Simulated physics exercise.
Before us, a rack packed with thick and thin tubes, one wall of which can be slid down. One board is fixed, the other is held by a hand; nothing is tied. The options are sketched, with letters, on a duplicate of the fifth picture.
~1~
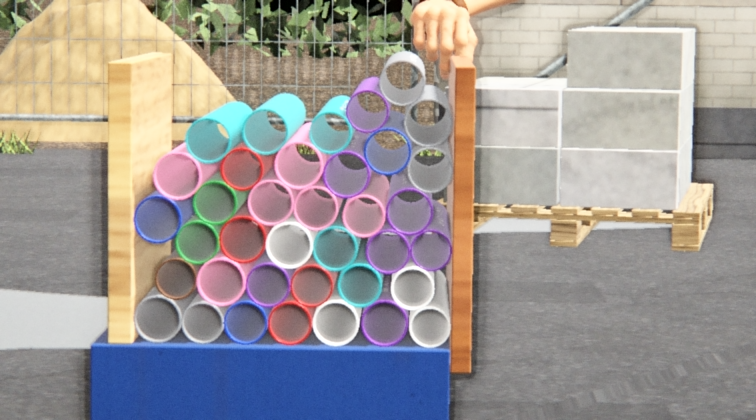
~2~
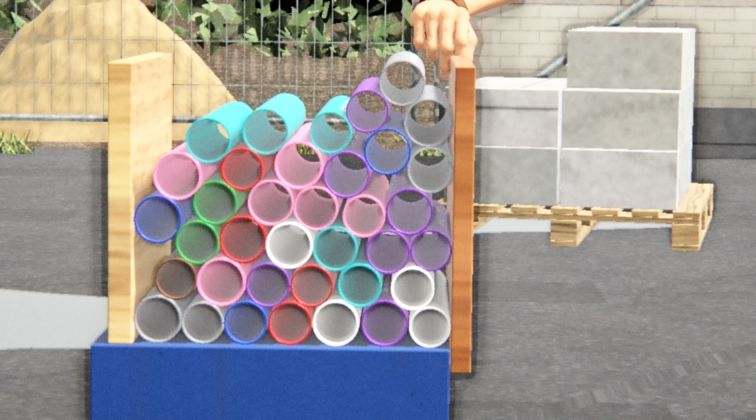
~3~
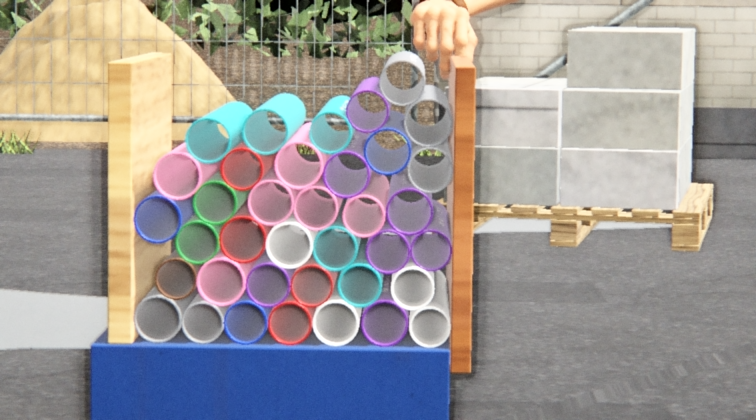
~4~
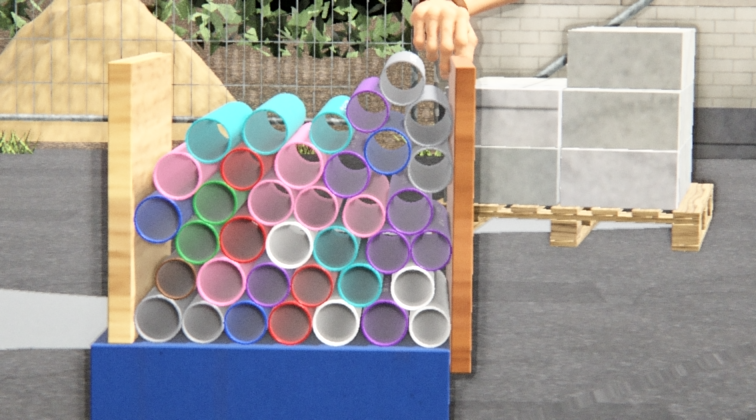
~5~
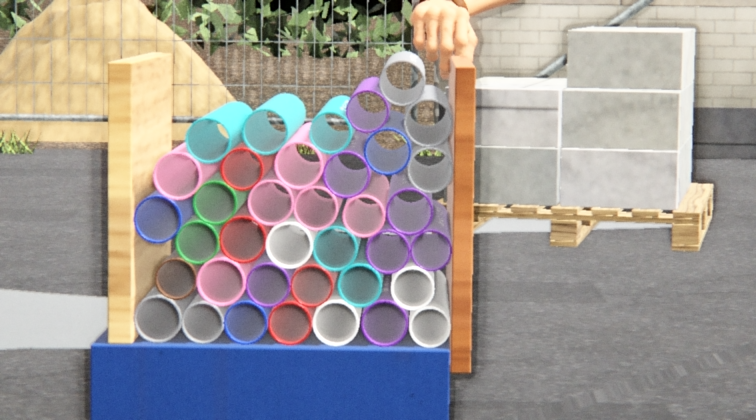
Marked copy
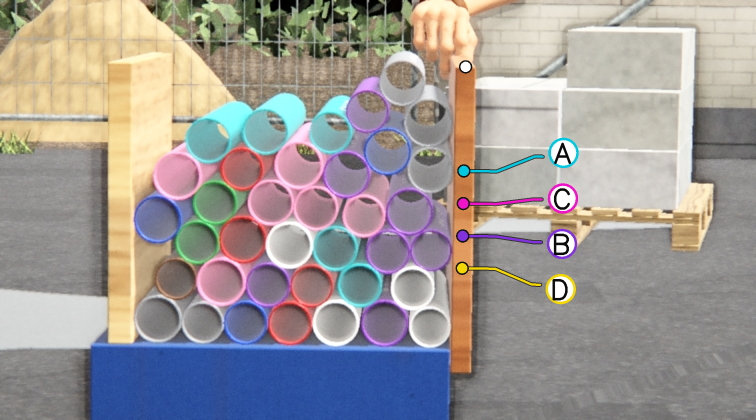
We see colourful tubes stacked between two upright wooden boards on a blue base, with a hand at the top of the right board. Throughout, the tubes, boards and hand stay still, with no clear movement.
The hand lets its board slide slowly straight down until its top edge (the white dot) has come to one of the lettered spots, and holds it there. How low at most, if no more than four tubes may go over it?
At most to D.
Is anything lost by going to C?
Yes, at C.
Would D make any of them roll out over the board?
Yes.
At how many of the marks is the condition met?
Four of them.
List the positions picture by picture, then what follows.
The first picture shows a grey tube (402, 83); side board (459, 201); a grey tube (158, 320).
The second picture shows a grey tube (158, 320); a purple tube (385, 323).
The third picture shows a purple tube (388, 252); a purple tube (409, 212).
The fourth picture shows a pink tube (316, 208); a green tube (215, 203).
The fifth picture shows a red tube (242, 169); a grey tube (402, 83); side board (459, 201).
On the copy, A at (464, 171); B at (463, 236); C at (463, 204); D at (462, 268); the white dot at (465, 67).
On D. First, top of the board (454, 153).
Then, top of the board (452, 249).
Finally, top of the board (452, 267), three out over the board.
By contrast, A two out over the board; B two out over the board; C two out over the board.
